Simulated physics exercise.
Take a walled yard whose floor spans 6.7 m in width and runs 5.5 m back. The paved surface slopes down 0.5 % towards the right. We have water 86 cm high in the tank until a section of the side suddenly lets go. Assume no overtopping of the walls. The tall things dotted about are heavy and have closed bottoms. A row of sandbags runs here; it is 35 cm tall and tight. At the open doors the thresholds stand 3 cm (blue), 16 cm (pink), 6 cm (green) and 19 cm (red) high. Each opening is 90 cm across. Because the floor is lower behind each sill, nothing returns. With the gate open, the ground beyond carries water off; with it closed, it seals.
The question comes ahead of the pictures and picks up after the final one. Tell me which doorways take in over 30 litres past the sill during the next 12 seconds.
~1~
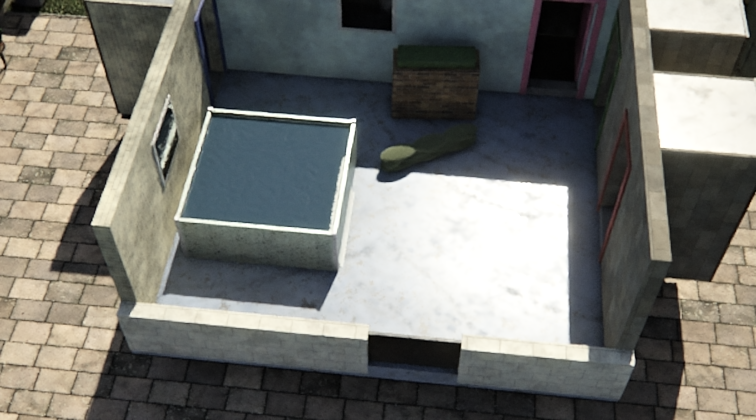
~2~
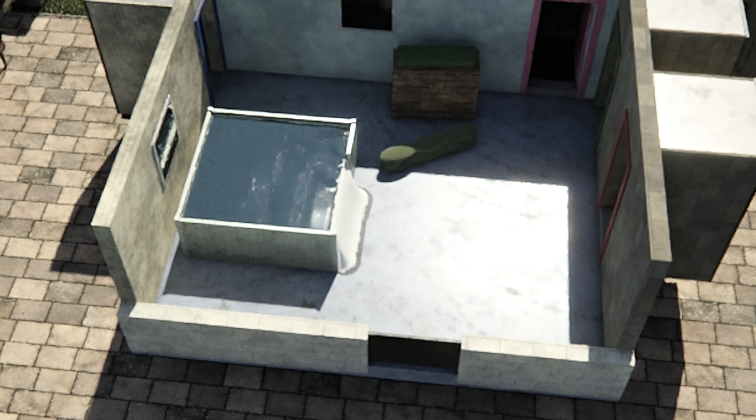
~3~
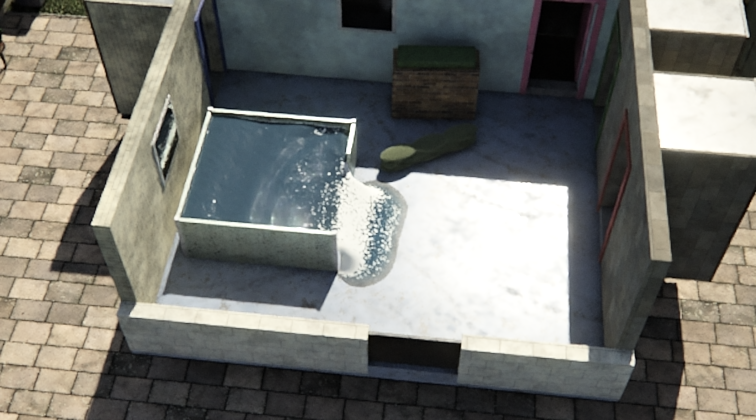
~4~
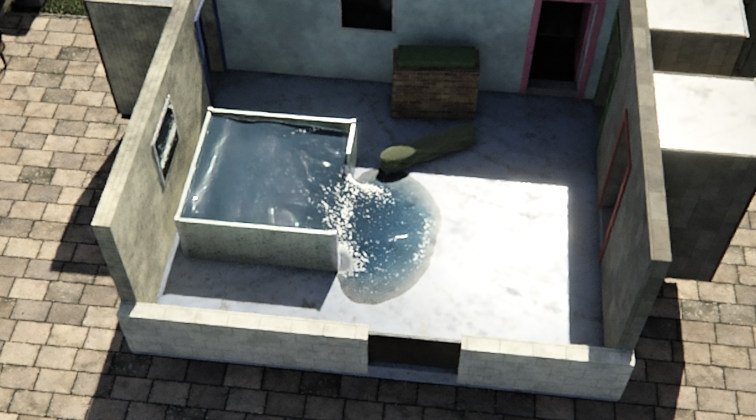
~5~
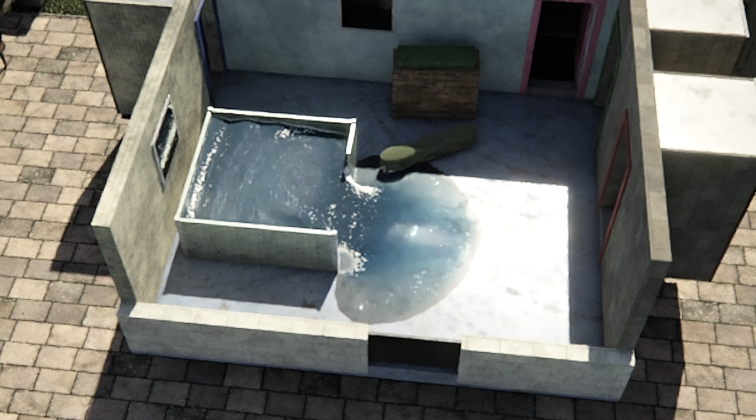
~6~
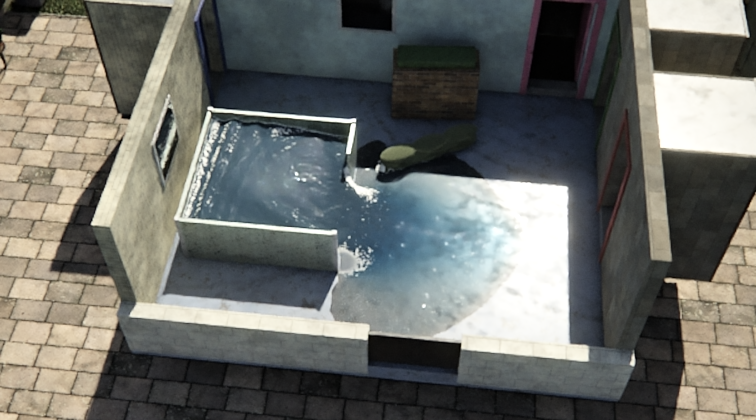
Within those 12 seconds, the blue door takes in over 30 litres; the pink door takes in over 30 litres; the green door takes in over 30 litres; the red door takes in over 30 litres.
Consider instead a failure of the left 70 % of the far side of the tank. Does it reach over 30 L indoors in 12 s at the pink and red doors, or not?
Pink: Within limit; red: Within limit.
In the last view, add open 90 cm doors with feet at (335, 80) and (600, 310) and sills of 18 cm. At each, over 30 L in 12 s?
Less, more.
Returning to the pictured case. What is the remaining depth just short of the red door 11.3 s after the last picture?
Roughly 12.0 centimetres.
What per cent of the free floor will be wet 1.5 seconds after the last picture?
Wet share: Near 55 percent.
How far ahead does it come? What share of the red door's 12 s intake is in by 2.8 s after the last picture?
Fraction in by then: Around 85 per cent.
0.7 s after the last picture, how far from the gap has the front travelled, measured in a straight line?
4.6 m.
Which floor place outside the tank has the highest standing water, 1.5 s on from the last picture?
Look around (590, 351).
Then, 0.7 s after the last picture water covers 50 % of the floor and is deepest (46 cm) near (346, 247); blue door not reached, pink door not reached, green door not reached, red door 32 cm at the sill, 19 L in.
Then, 1.5 s after the last picture water covers 55 % of the floor and is deepest (59 cm) near (590, 351); blue door not reached, pink door not reached, green door 16 cm at the sill, 8 L in, red door 37 cm at the sill, 90 L in.
Then, 2.8 s after the last picture water covers 60 % of the floor and is deepest (30 cm) near (589, 309); blue door not reached, pink door 25 cm at the sill, 18 L in, green door 18 cm at the sill, 64 L in, red door 30 cm at the sill, 186 L in.
Then, 6.3 s after the last picture water covers 95 % of the floor and is deepest (22 cm) near (594, 119); blue door 8 cm at the sill, 33 L in, pink door 22 cm at the sill, 175 L in, green door 22 cm at the sill, 332 L in, red door 13 cm at the sill, 212 L in.
Then, 11.3 s after the last picture water covers 95 % of the floor and is deepest (14 cm) near (173, 331); blue door 9 cm at the sill, 110 L in, pink door 12 cm at the sill, 195 L in, green door 12 cm at the sill, 553 L in, red door 12 cm at the sill, 215 L in.
